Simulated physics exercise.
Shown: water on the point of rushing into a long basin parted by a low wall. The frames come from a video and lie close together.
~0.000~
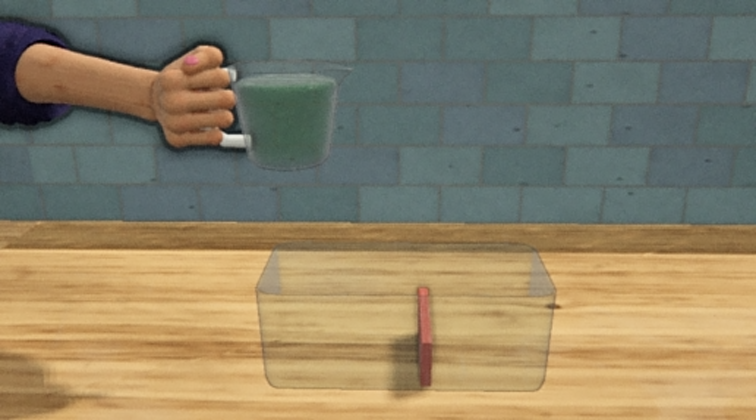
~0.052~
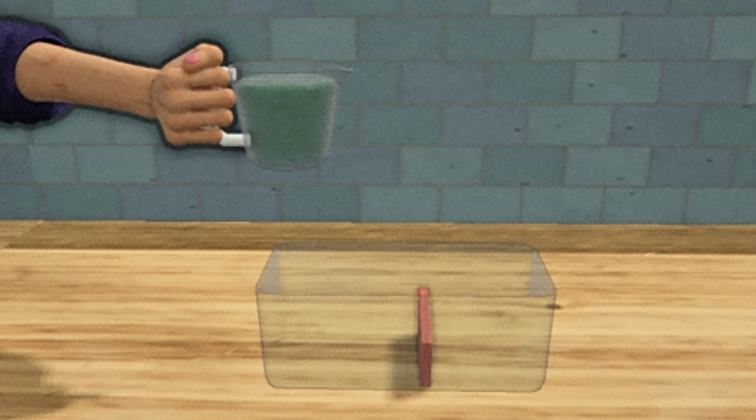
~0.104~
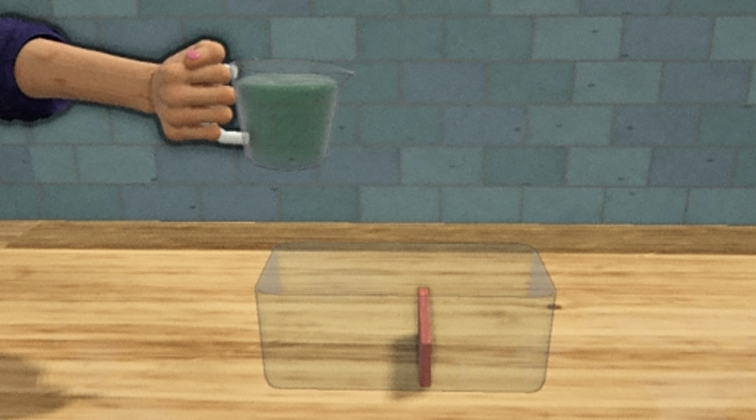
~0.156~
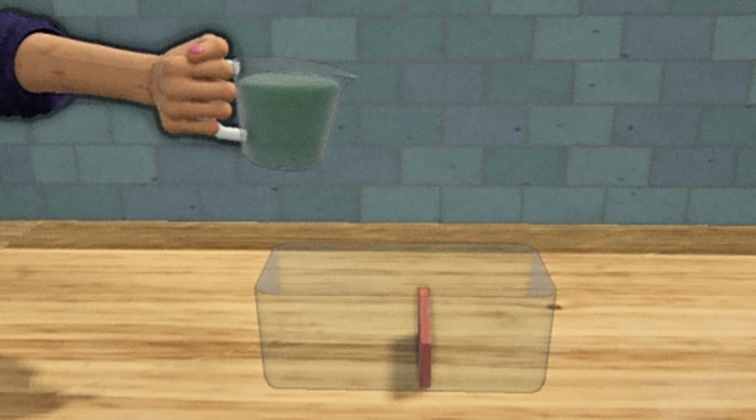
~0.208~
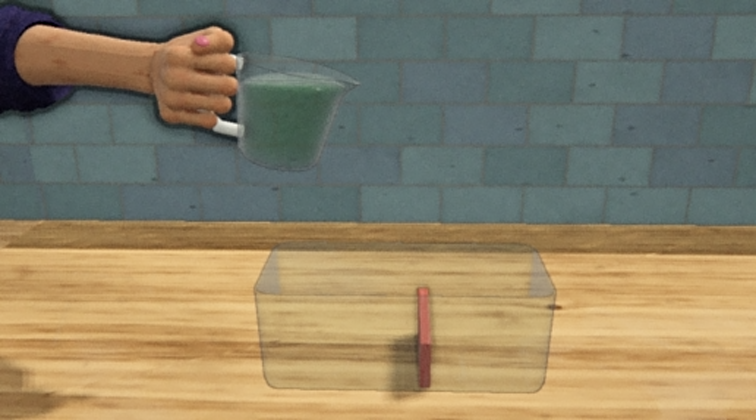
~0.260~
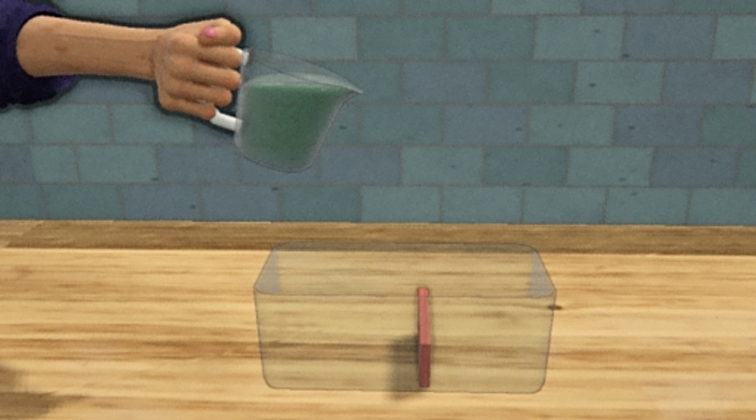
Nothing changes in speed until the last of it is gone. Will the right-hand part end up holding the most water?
I expect the left chamber to win.
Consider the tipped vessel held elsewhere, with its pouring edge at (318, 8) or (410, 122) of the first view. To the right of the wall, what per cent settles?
Roughly 5 in a hundred the first time and 80 in a hundred the second.
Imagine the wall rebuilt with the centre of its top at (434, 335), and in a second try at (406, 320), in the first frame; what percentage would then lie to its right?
About 25 % for the first and about 60 % for the second.
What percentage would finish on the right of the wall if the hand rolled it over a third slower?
It comes to around 40 per cent.
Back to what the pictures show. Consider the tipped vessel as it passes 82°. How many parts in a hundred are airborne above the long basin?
It works out to about 30 percent.
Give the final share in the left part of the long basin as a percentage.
About 70 per cent.
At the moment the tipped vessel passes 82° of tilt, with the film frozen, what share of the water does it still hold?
It works out to close to 55 percent.
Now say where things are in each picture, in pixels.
In the first frame, it leans 0°; its right rim is at (354, 68); the water meets the walls at (237, 81) and (340, 81); the long basin's rim runs from (267, 268) to (545, 270); the wall's top is at (425, 315).
In the second frame, it leans 1°; its right rim is at (355, 69); the water meets the walls at (237, 80) and (340, 81).
In the third frame, it leans 3°; its right rim is at (356, 72); the water meets the walls at (238, 79) and (340, 81).
In the fourth frame, it leans 7°; its right rim is at (359, 76); the water meets the walls at (241, 78) and (342, 83).
In the fifth frame, it leans 12°; its right rim is at (361, 83); the water meets the walls at (243, 80) and (348, 84).
In the sixth frame, it leans 19°; its right rim is at (364, 91); the water meets the walls at (244, 83) and (357, 86).
After 0.63 s the tilt is 82° and 53 per cent is still to pour, 4 is left of the wall and 11 right of it.
After 0.90 s the tilt is 114° and 4 per cent is still to pour, 56 is left of the wall and 28 right of it.
After 1.18 s the tilt is 116° and 0 per cent is still to pour, 68 is left of the wall and 28 right of it.
After 1.49 s the tilt is 116° and 0 per cent is still to pour, 68 is left of the wall and 29 right of it.
In the end 68 per cent lies left of the wall, 29 right of it and 3 outside.
